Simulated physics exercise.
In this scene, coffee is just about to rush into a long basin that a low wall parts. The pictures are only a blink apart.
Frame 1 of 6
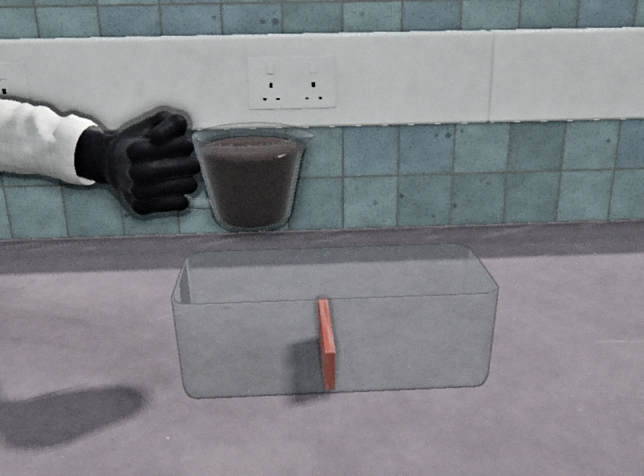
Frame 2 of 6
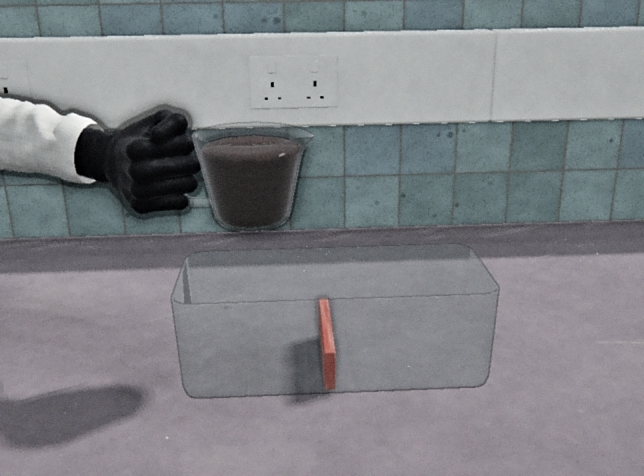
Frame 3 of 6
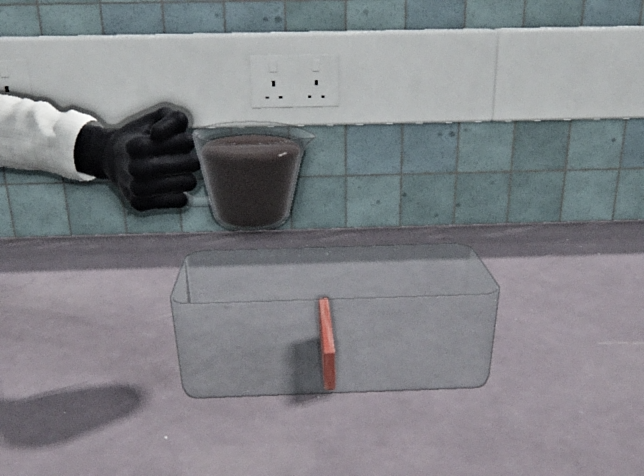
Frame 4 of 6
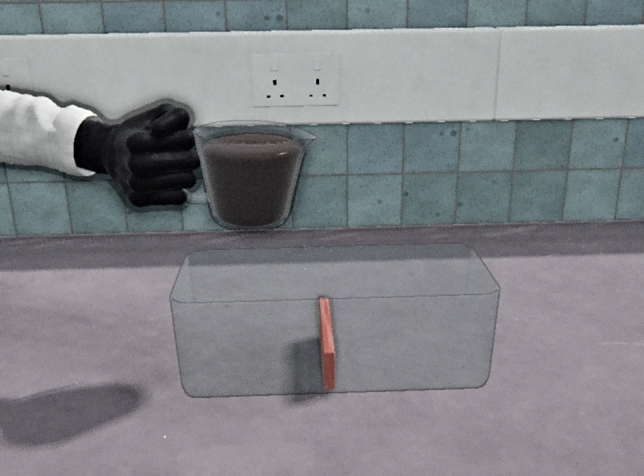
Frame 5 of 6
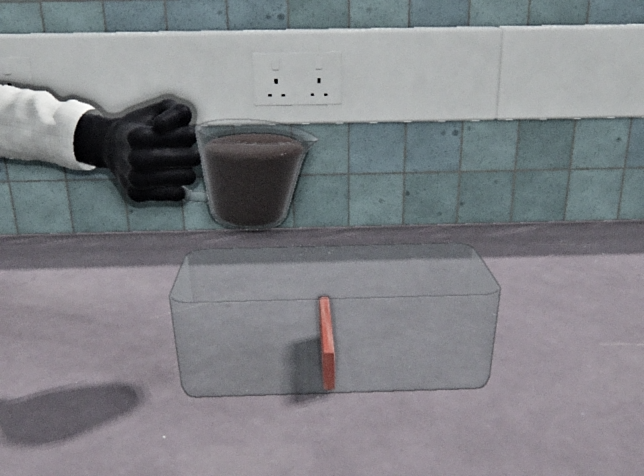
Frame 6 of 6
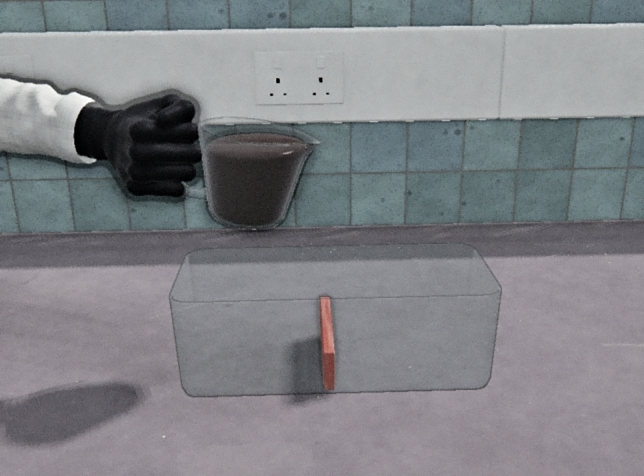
A black-gloved hand holding a clear cup of dark coffee above a long, see-through basin with a red divider, slowly tilting it slightly rightward.
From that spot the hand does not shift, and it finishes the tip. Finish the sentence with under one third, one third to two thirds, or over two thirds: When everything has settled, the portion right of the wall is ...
When everything has settled, the portion right of the wall is over two thirds.
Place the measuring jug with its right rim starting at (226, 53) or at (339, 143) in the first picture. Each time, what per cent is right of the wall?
First try 25 %, second try 100 %.
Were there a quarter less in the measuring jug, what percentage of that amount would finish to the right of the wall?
About 95 in a hundred.
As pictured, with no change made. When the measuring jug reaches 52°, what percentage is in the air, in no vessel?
Share in flight: Approx. 15 %.
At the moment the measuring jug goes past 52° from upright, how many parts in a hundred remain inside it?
It still holds close to 75 per cent at that lean.
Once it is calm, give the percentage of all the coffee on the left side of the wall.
About 5 percent.
A moment on, the measuring jug is tipped part way and 75 per cent is still to pour, 0 is left of the wall and 10 right of it.
Next, the measuring jug is tipped on its side and 21 per cent is still to pour, 1 is left of the wall and 65 right of it.
Then the measuring jug is tipped on its side and 1 per cent is still to pour, 3 is left of the wall and 95 right of it.
Later the measuring jug is tipped on its side and 0 per cent is still to pour, 4 is left of the wall and 95 right of it.
In the end 4 per cent lies left of the wall, 95 right of it and 1 outside.
